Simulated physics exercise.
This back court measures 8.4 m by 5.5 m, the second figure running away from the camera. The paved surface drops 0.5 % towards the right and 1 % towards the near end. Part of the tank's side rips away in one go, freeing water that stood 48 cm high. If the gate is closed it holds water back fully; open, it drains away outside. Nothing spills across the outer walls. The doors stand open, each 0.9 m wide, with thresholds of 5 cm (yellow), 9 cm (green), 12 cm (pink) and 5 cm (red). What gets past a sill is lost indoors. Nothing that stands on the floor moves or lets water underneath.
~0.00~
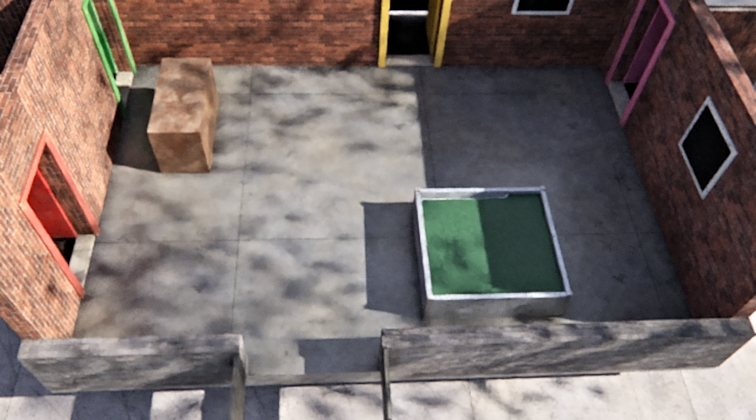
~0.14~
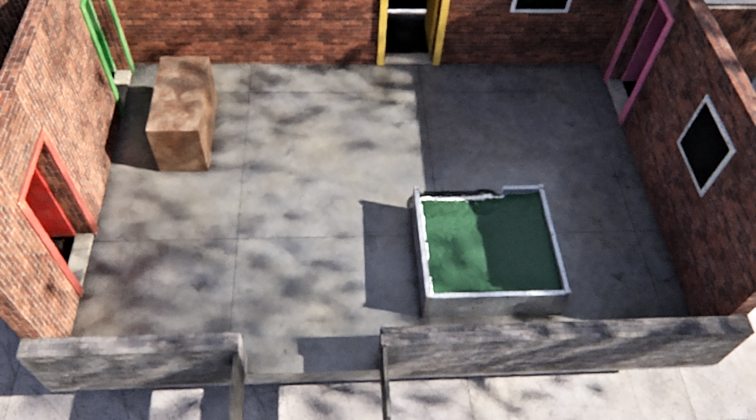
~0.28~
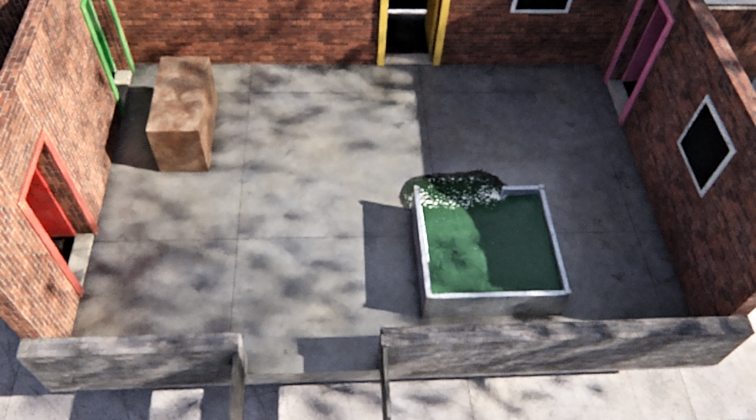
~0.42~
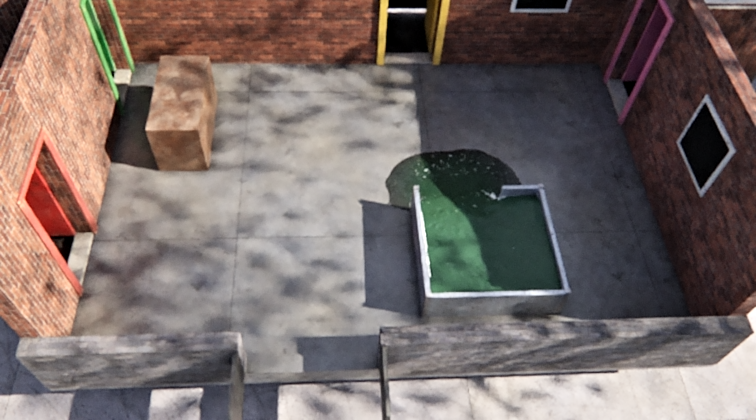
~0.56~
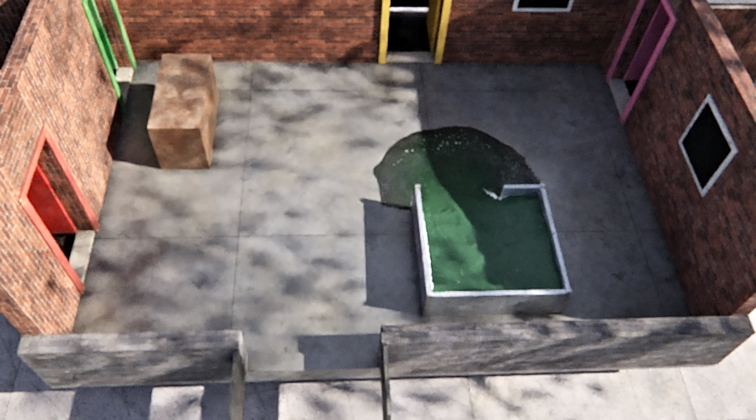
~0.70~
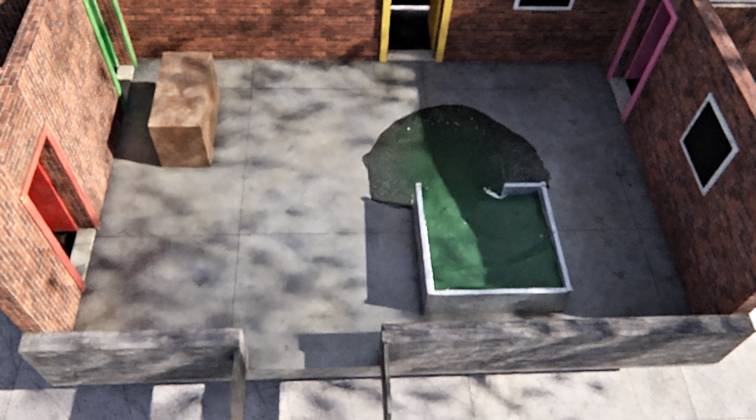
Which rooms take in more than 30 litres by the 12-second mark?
Door by door: At the yellow door it exceeds the limit; at the green door it keeps below the limit; at the pink door it does not reach the limit; at the red door it stays under the limit.
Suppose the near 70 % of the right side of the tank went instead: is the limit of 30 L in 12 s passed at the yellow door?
Against that limit: Yellow under.
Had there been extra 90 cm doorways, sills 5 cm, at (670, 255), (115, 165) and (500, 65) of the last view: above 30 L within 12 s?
In that order: Under, not over, over.
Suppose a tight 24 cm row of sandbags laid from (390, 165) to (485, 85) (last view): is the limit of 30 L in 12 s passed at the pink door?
Against that limit: Pink over.
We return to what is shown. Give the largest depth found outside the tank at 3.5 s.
Roughly 18 cm.
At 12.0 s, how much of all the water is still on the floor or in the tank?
About 88 per cent.
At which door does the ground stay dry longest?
Last comes the red one.
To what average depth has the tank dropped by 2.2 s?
Roughly 23 cm on average.
After 1.4 s water covers 20 % of the floor and is deepest (25 cm) near (439, 204); yellow door 8 cm at the sill, 2 L in, green door not reached, pink door not reached, red door not reached.
After 2.2 s water covers 30 % of the floor and is deepest (19 cm) near (439, 204); yellow door 14 cm at the sill, 45 L in, green door not reached, pink door not reached, red door not reached.
After 3.5 s water covers 35 % of the floor and is deepest (18 cm) near (596, 67); yellow door 13 cm at the sill, 114 L in, green door not reached, pink door 11 cm at the sill, 0 L in, red door not reached.
After 7.0 s water covers 65 % of the floor and is deepest (8 cm) near (666, 341); yellow door 5 cm at the sill, 146 L in, green door 5 cm at the sill, 4 L in, pink door 8 cm at the sill, 2 L in, red door not reached.
After 12.0 s water covers 90 % of the floor and is deepest (10 cm) near (692, 340); yellow door 1 cm at the sill, 146 L in, green door 2 cm at the sill, 4 L in, pink door 4 cm at the sill, 2 L in, red door 1 cm at the sill, 0 L in.
